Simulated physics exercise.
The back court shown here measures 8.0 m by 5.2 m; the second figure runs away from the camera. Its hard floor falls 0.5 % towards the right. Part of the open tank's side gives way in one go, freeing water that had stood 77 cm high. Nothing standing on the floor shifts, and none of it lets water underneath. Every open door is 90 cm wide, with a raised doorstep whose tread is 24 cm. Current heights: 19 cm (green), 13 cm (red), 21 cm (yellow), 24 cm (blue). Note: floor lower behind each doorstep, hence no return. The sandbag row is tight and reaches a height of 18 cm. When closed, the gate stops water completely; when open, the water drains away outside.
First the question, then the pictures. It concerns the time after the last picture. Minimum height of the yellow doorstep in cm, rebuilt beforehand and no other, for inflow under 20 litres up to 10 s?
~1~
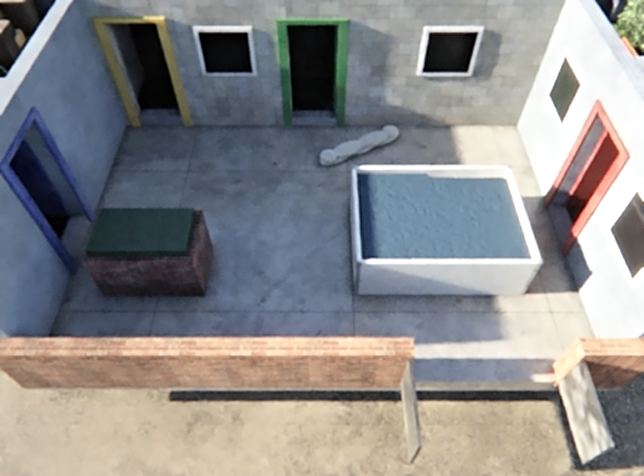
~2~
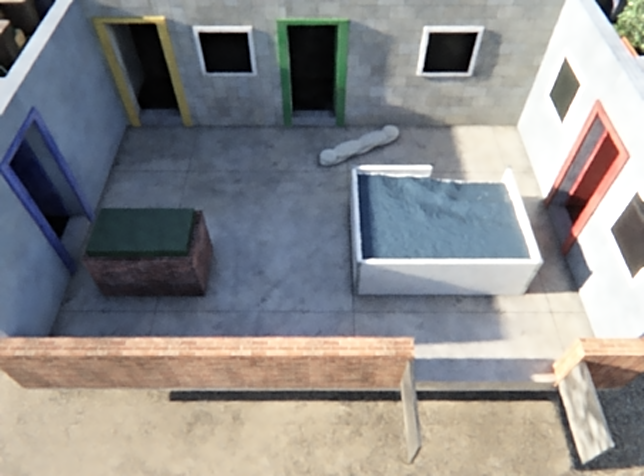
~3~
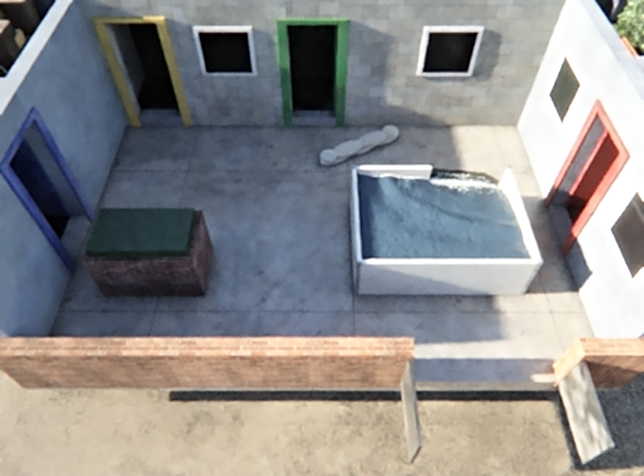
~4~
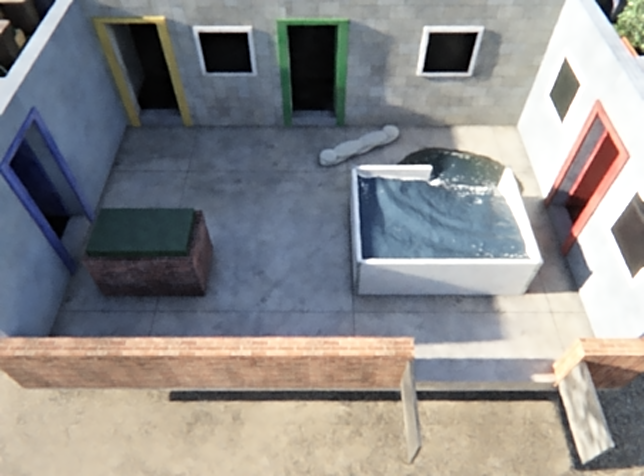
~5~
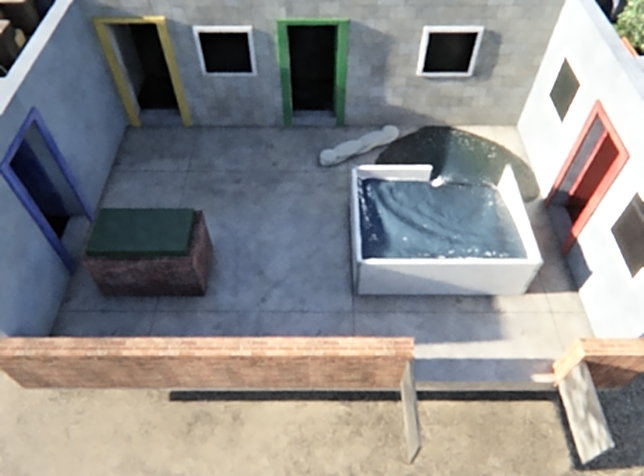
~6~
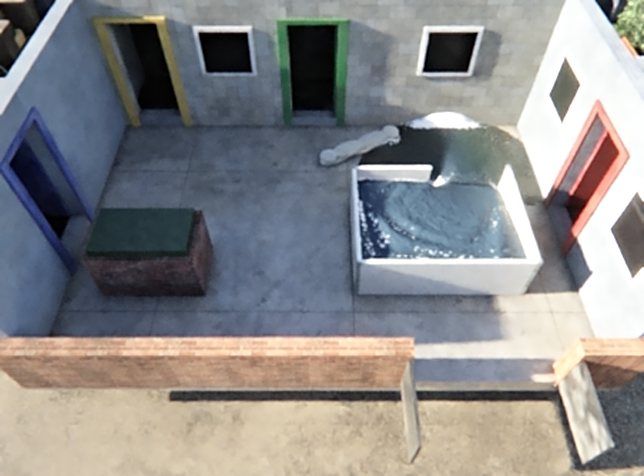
6.5 cm.
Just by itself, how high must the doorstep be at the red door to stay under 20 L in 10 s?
At red, roughly 8.0 cm.
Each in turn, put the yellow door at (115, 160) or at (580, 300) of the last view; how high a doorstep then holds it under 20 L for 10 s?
You'd want about 8.0 cm there first, then about 14.5 cm.
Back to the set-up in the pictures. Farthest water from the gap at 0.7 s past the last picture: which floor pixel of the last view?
The farthest wet point sits near (321, 130).
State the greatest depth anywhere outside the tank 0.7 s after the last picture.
62 cm.
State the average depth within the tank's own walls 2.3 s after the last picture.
Averaged depth comes out at about 32 cm.
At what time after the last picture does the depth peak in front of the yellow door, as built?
Near 7.5 seconds.
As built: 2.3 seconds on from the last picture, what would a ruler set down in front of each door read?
Door by door, in centimetres - green 8, red 11, yellow 1, blue 0.
Then, 0.7 s after the last picture water covers 15 % of the floor, deepest (62 cm) near (516, 131); it has not reached the yellow door.
Then, 2.3 s after the last picture water covers 40 % of the floor, deepest (36 cm) near (516, 131); 1 cm at the yellow door, 0 litres in over its 21 cm doorstep.
Then, 9.3 s after the last picture water covers 95 % of the floor, deepest (14 cm) near (589, 365); 9 cm at the yellow door, 0 litres in over its 21 cm doorstep.
At the yellow door as built, the water peaked near 12 cm, 7.7 s after the last picture.
Run again over the same 10 s with other heights there, 28 litres in over 5.5 cm, 14 litres over 7 cm. The limit of 20 litres is kept from about 6.5 cm up.
